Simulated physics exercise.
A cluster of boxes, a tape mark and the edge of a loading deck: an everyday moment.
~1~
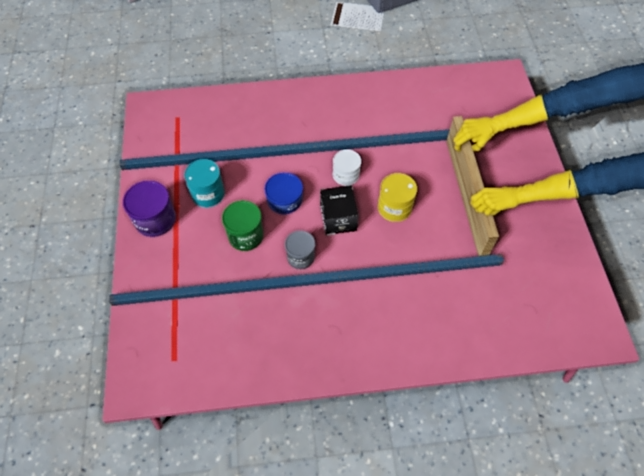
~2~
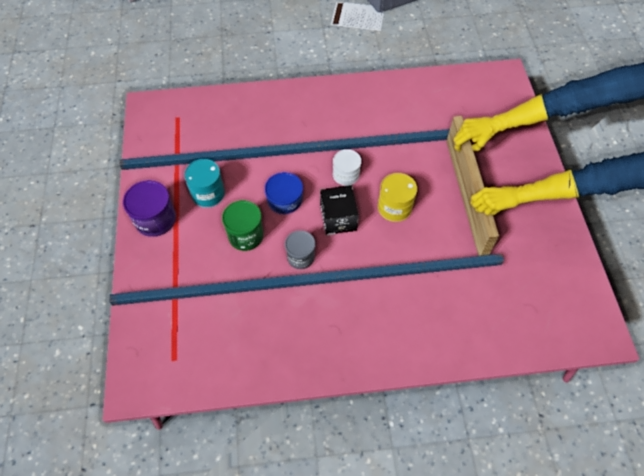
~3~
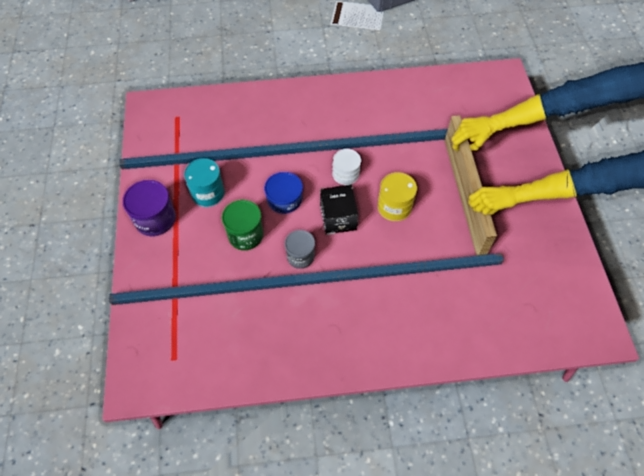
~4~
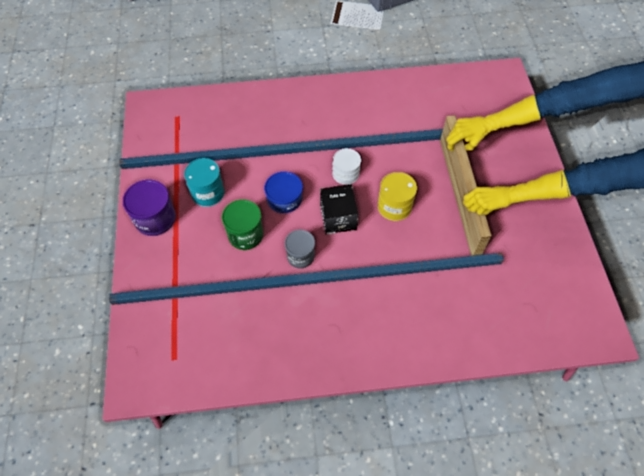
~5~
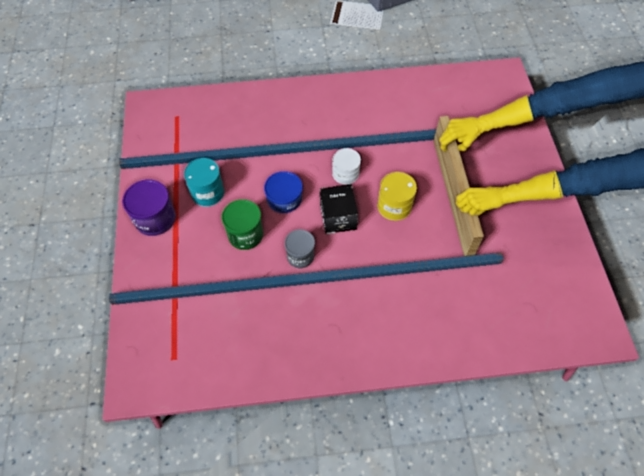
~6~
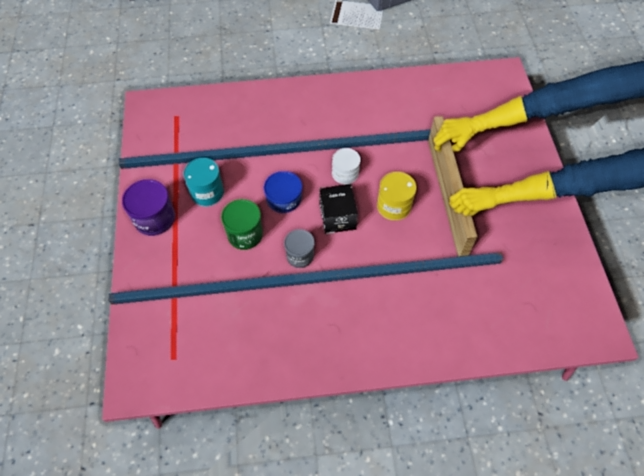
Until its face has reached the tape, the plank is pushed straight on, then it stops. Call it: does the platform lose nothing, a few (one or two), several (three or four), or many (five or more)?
It loses a few, one or two.
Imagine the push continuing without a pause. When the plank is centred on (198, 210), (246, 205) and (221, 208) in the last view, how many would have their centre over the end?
Place by place, 0, 0 and 0.
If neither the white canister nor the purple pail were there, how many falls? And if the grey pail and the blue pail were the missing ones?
I'd say 0 the first time and 0 the second time.
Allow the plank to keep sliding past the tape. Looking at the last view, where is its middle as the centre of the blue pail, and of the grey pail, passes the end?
The middle is at (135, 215) when it's the blue pail, and at (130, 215) when it's the grey pail.
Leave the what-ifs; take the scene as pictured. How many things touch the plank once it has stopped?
Counting them up gives 4.
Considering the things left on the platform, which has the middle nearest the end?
It's the purple pail.
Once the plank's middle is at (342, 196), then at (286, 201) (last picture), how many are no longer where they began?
I get 3 at the one place and 6 at the other.
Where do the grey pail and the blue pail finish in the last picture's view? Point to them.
Grey pail at (157, 269), blue pail at (155, 197).
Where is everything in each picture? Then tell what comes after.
The first picture shows purple pail (151, 209); turquoise canister (205, 184); green pail (244, 227); plank (470, 185); tape (176, 225).
The second picture shows turquoise canister (205, 184); plank (470, 185).
The third picture shows green pail (244, 226); black box (339, 210).
The fourth picture shows purple pail (150, 209); white canister (346, 167).
The fifth picture shows turquoise canister (205, 183); grey pail (300, 250).
The sixth picture shows purple pail (150, 208); turquoise canister (204, 182); green pail (243, 225); plank (450, 185); tape (175, 223).
Early on, none off yet; purple pail at rest near (150, 208); turquoise canister at rest near (204, 182); green pail at rest near (243, 225).
A while later, none off yet; purple pail at rest near (150, 208); turquoise canister at rest near (204, 182); green pail travelled about its own width near (211, 234).
Further along, none off yet; purple pail at rest near (150, 208); turquoise canister travelled about its own width near (161, 176); green pail travelled well along near (146, 259).
Finally, the number that fall off is one or two; lost, green pail.
